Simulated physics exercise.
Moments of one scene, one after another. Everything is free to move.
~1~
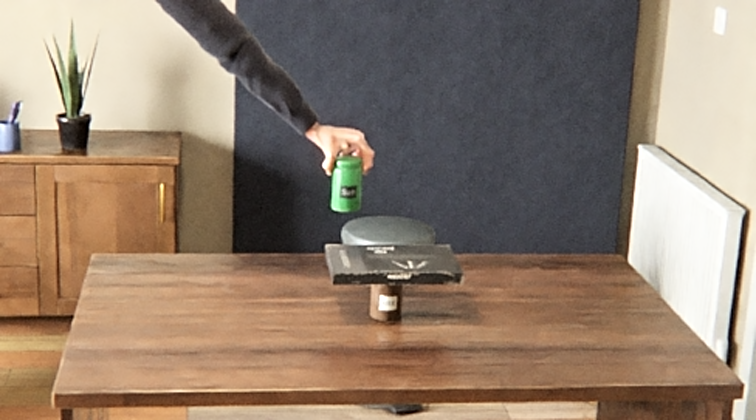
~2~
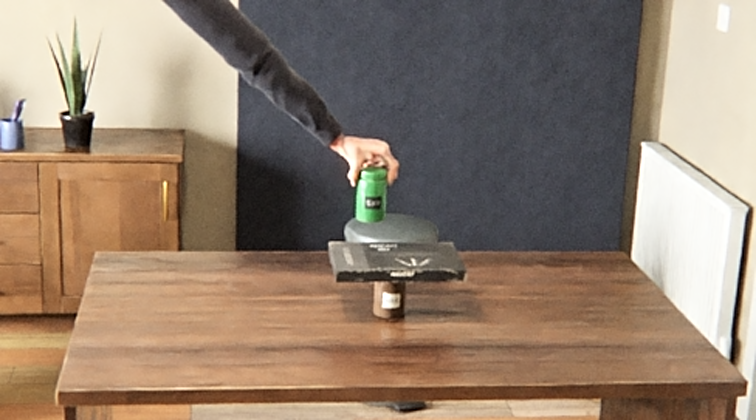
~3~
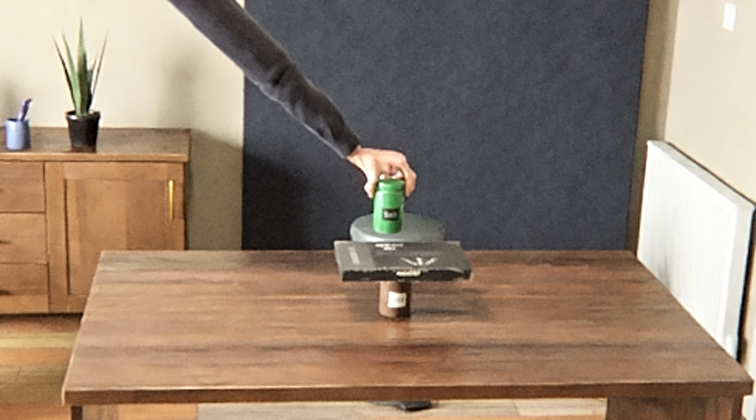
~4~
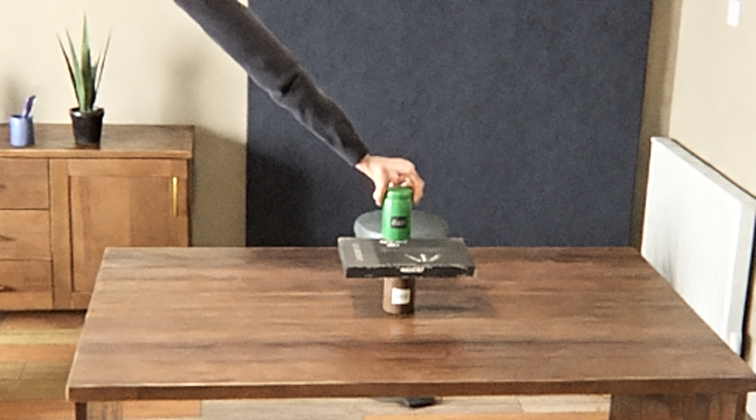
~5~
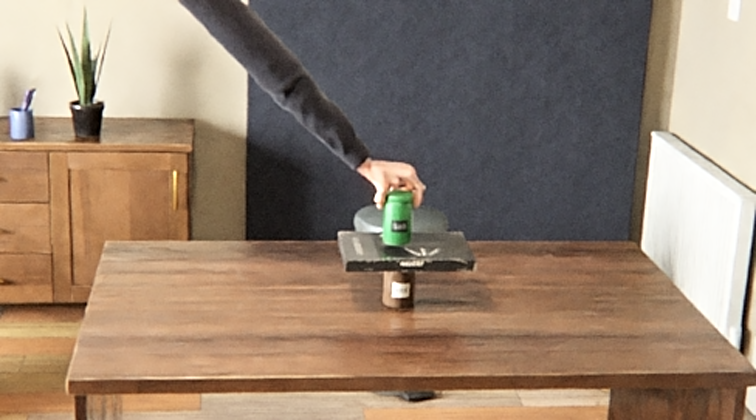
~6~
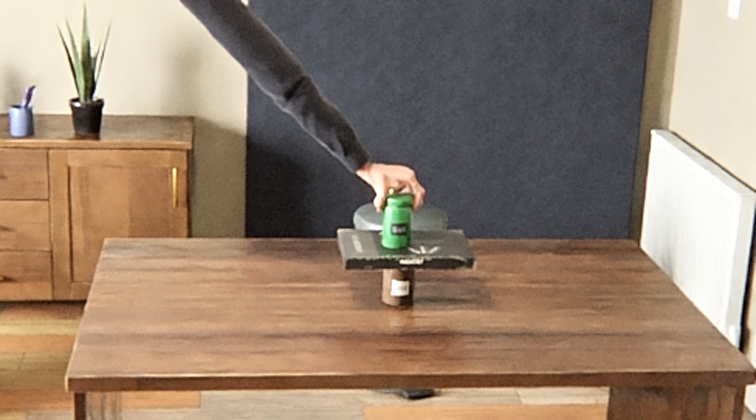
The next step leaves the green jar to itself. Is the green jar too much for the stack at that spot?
No, the stack copes.
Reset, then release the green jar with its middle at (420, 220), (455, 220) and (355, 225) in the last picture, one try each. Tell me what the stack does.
First time it stays put, second time it falls over, third time it falls over.
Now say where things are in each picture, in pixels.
In the first picture, on its way; green jar (347, 183); black packet (393, 264).
In the second picture, on its way; green jar (372, 194); black packet (396, 262).
In the third picture, on its way; green jar (389, 206); black packet (402, 261).
In the fourth picture, on its way; green jar (397, 213); black packet (406, 257).
In the fifth picture, on its way; green jar (398, 217); black packet (406, 251).
In the sixth picture, set down, still held; green jar (398, 220); black packet (405, 249).
Then, 0.20 s after the last picture, nothing has stirred.
Then, 0.50 s after the last picture, green jar resting near (398, 221).
At rest, all 3 in place. Seen from the same camera at the end, green jar near (398, 221). The stack stays up.
